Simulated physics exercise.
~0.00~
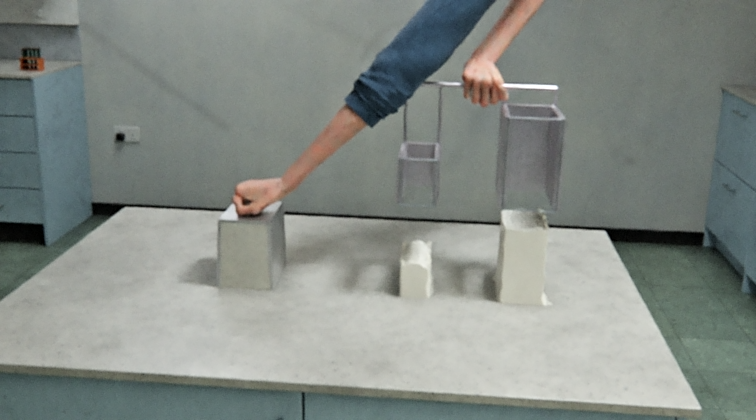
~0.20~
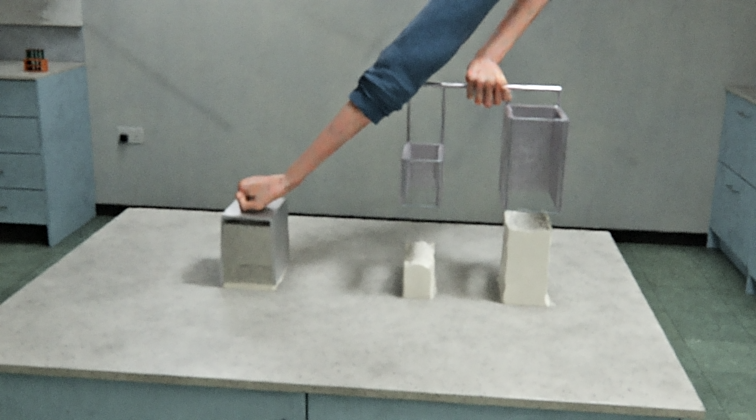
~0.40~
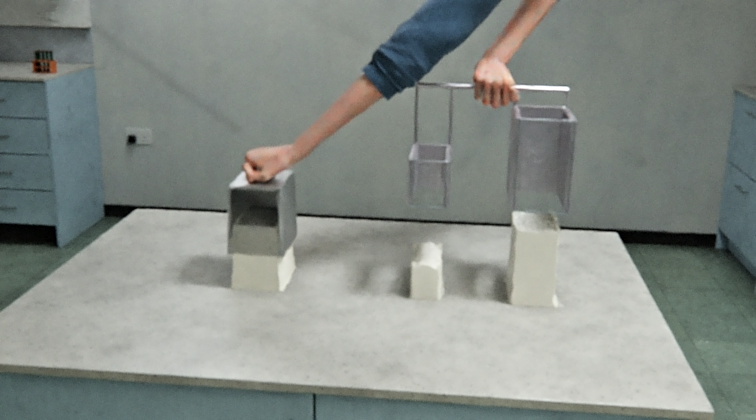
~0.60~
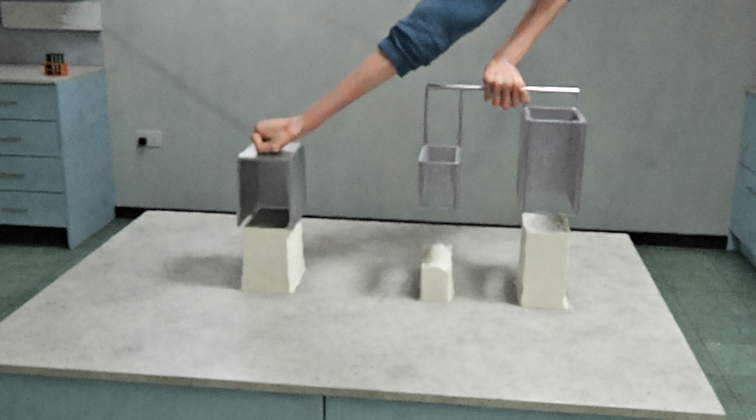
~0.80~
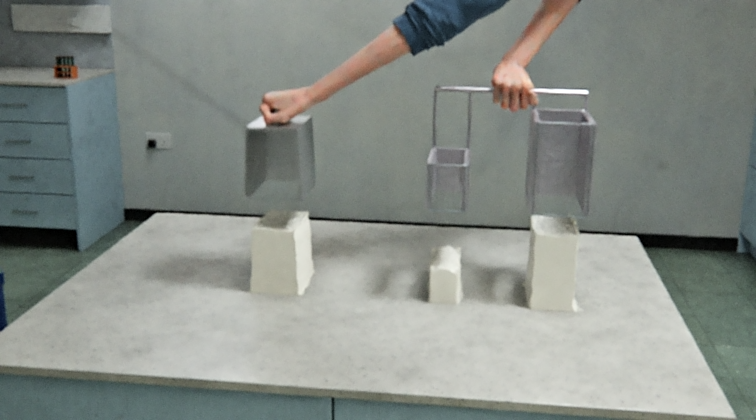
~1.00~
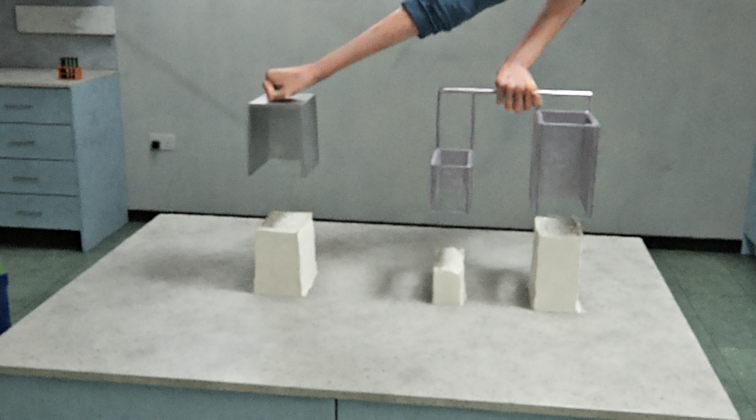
A grey tin stands upside down at the left of a pale tabletop, seen from the front and slightly above in a room with blue drawers and a grey wall. A fist rests on it, while the other hand holds a metal bar with two greyish containers hanging above two cream blocks, one small and one tall. The fist rises with the tin, uncovering a cream block beneath. The tin clears the block and keeps climbing as the view shifts slightly left. At the end it hangs well above the block, which stands upright and nearly whole.
